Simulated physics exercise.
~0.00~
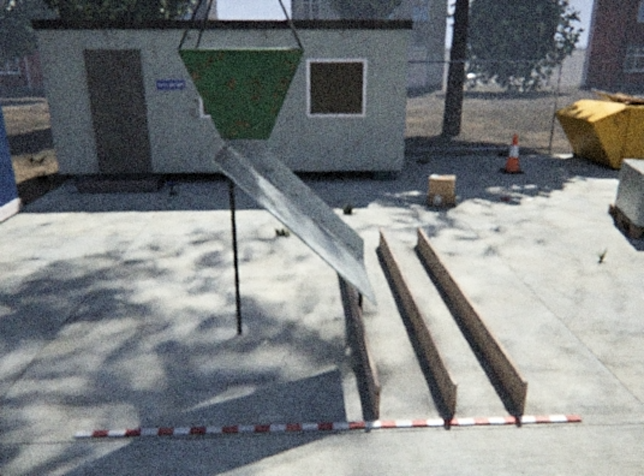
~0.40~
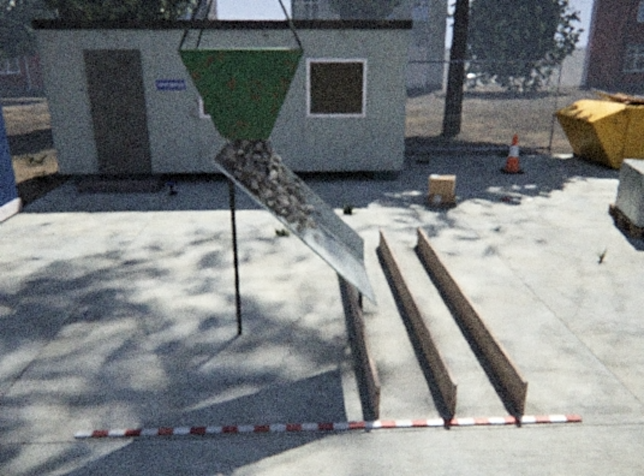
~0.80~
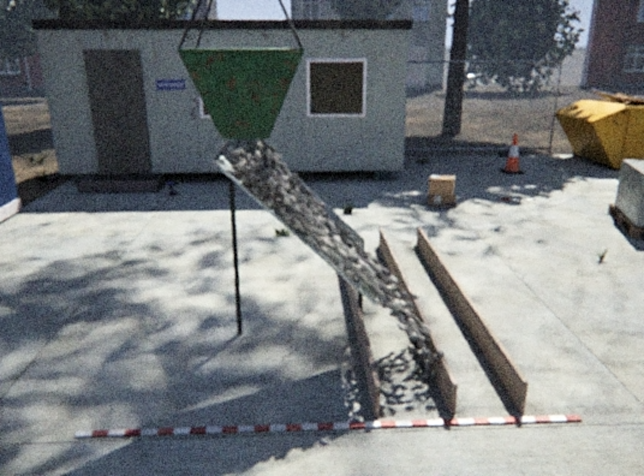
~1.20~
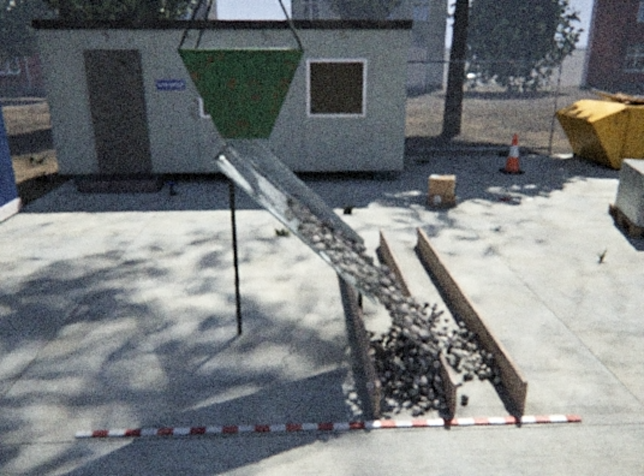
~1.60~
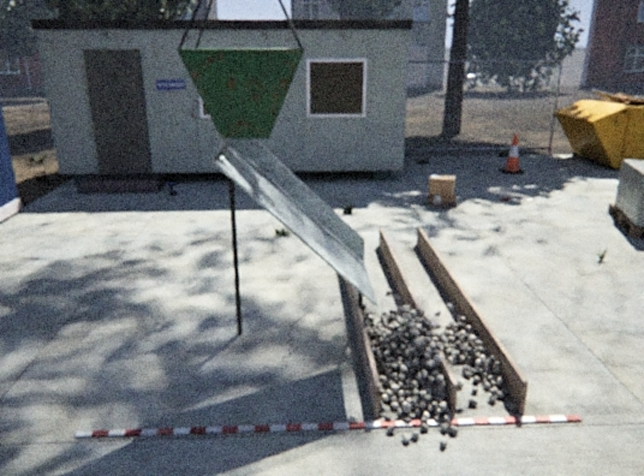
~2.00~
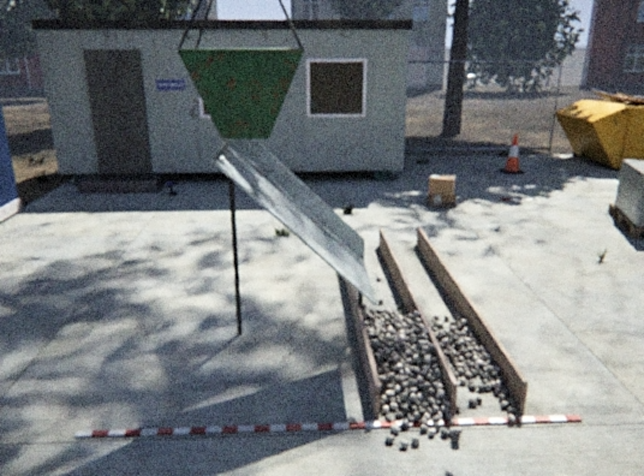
The clip opens on a sunlit concrete yard, where a green skip hangs above a sloping steel slide that leads toward three fixed boards forming two bays. Round grey stones drop from the bottom of the skip and start down the slide. They stream along the steel and pour off its lower end into the left bay. As the slide thins out, the pile grows and some stones cross into the right bay. Finally the slide is empty, with most of the stones heaped in the left bay, a smaller share in the right, and a few lying near the striped pole in front.
